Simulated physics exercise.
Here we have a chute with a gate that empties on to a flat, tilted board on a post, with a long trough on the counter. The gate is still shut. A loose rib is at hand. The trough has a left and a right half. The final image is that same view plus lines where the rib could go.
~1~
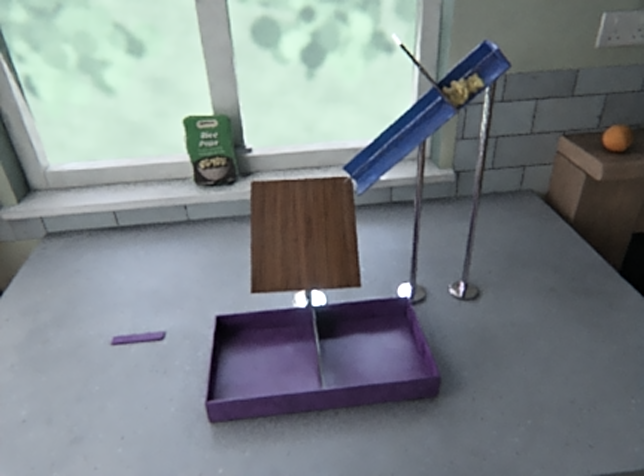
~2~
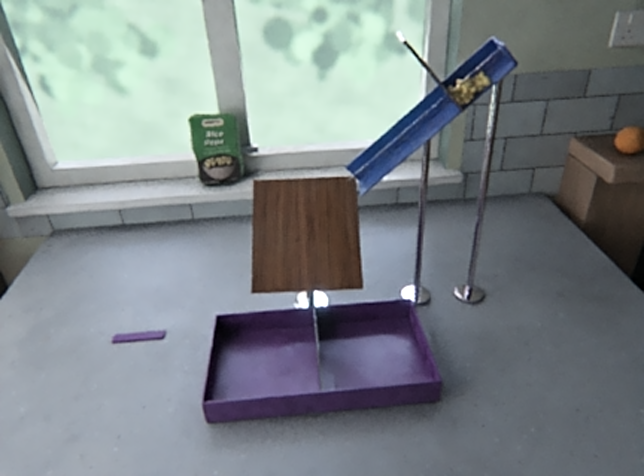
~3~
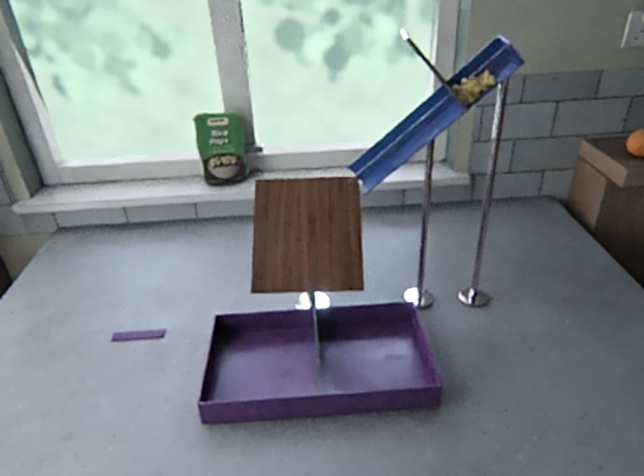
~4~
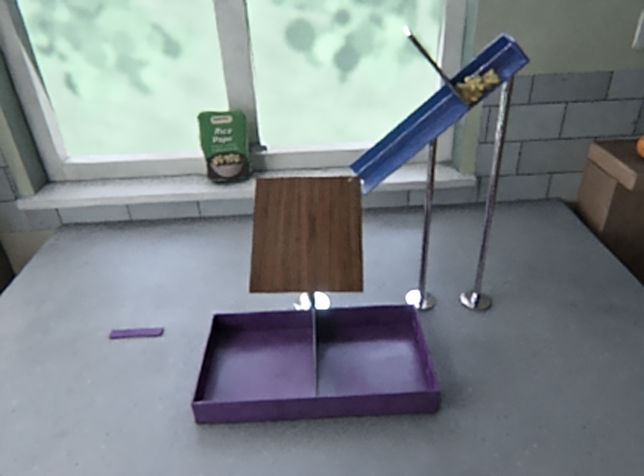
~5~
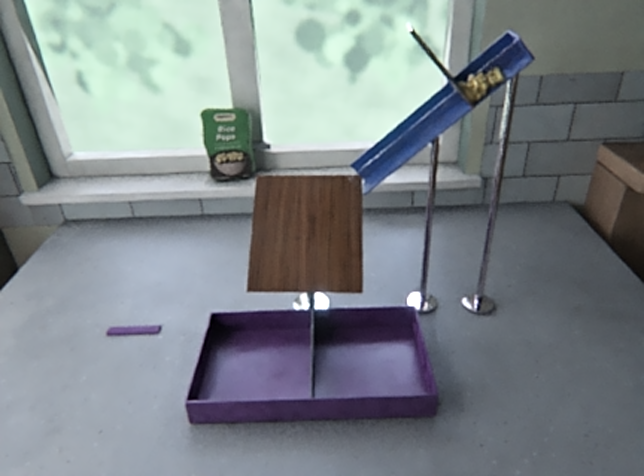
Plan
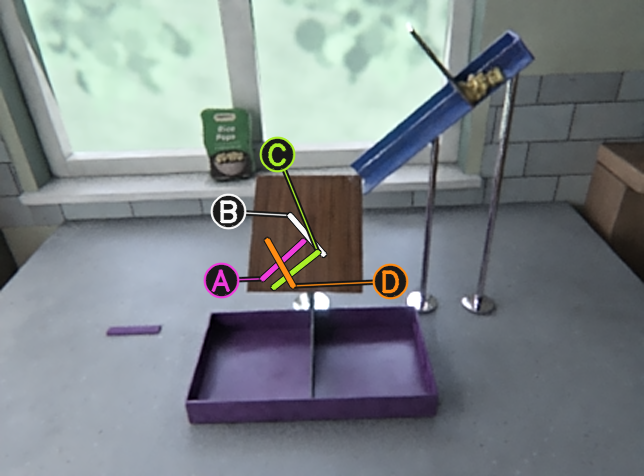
A blue chute holding a pale load stays still above a brown board and purple trough.
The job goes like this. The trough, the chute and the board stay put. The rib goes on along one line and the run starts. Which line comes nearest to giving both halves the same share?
Choose D.
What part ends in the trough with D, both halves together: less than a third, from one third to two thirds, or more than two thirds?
It is more than two thirds.
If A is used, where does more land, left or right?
The left half.
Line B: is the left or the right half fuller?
More lands on the right.
On the marked copy, line A from (303, 241) to (262, 278); line B from (290, 215) to (323, 254); line C from (317, 252) to (273, 287); line D from (267, 240) to (293, 285).
With A, of what is caught, nearly all in the left half, a small part in the right.
With B, of what is caught, a small part in the left half, most in the right.
With C, of what is caught, most in the left half, a small part in the right.
With D, of what is caught, about a third in the left half, about two thirds in the right.
